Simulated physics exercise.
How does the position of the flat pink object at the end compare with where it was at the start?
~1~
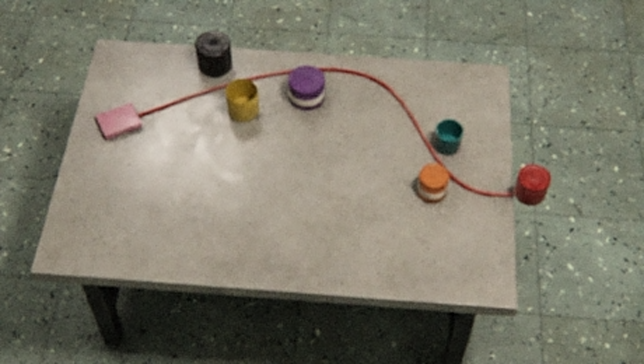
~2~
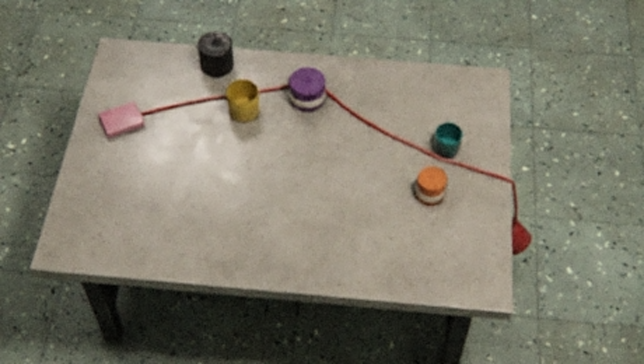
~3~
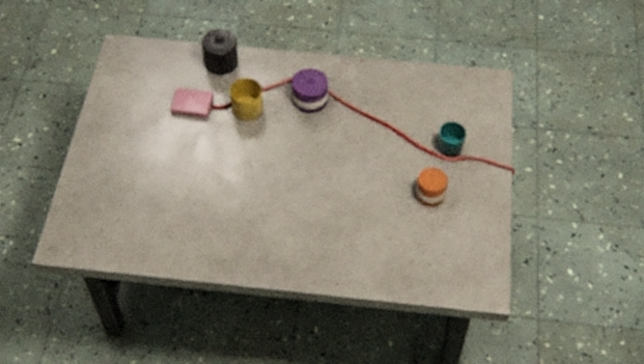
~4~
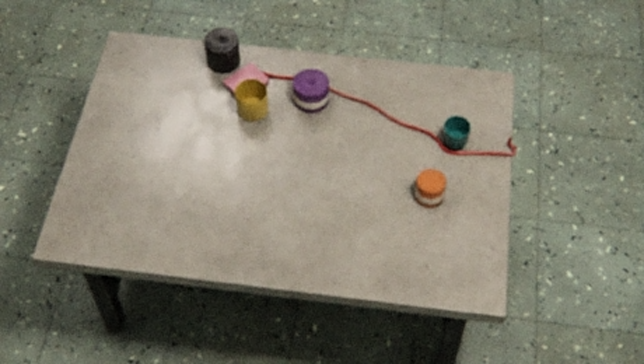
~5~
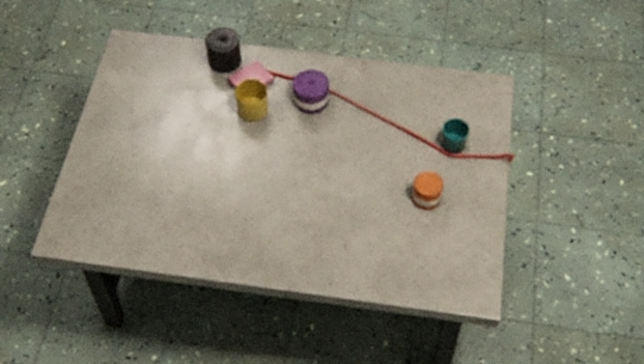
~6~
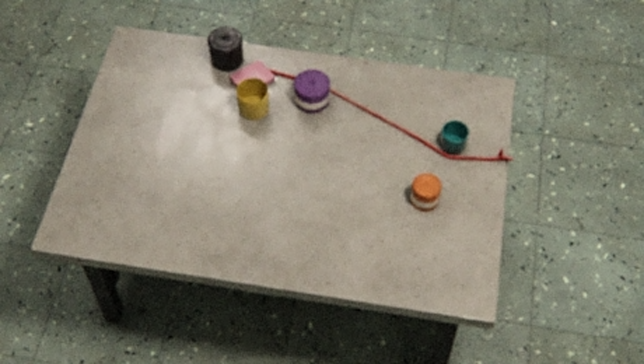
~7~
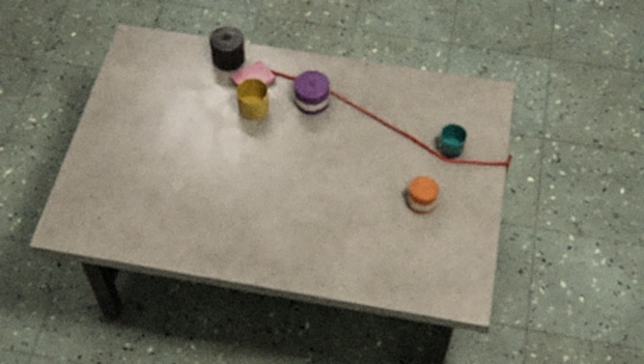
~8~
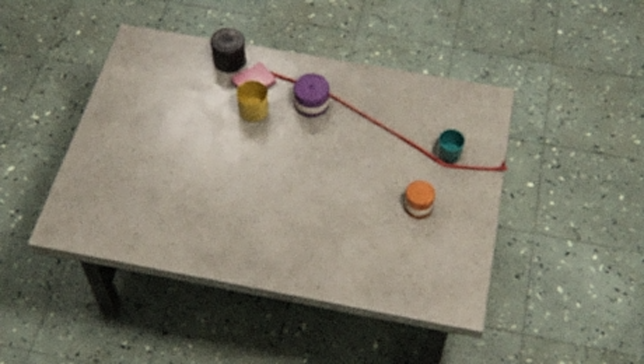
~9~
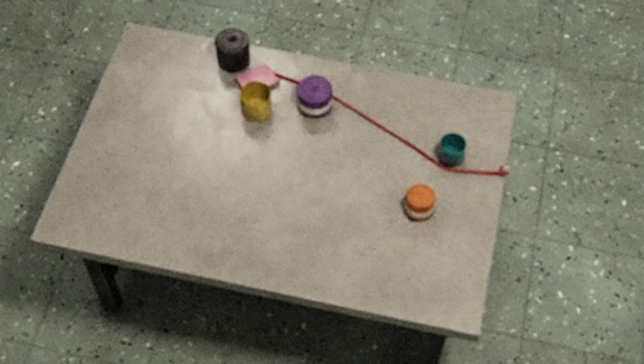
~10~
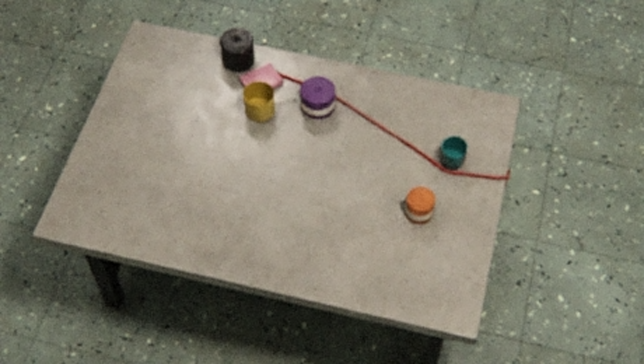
It starts by itself near the left side of the table, to the left of the yellow cup. By the end it is farther right and a little nearer the back edge, tucked between the black tub and the yellow cup.
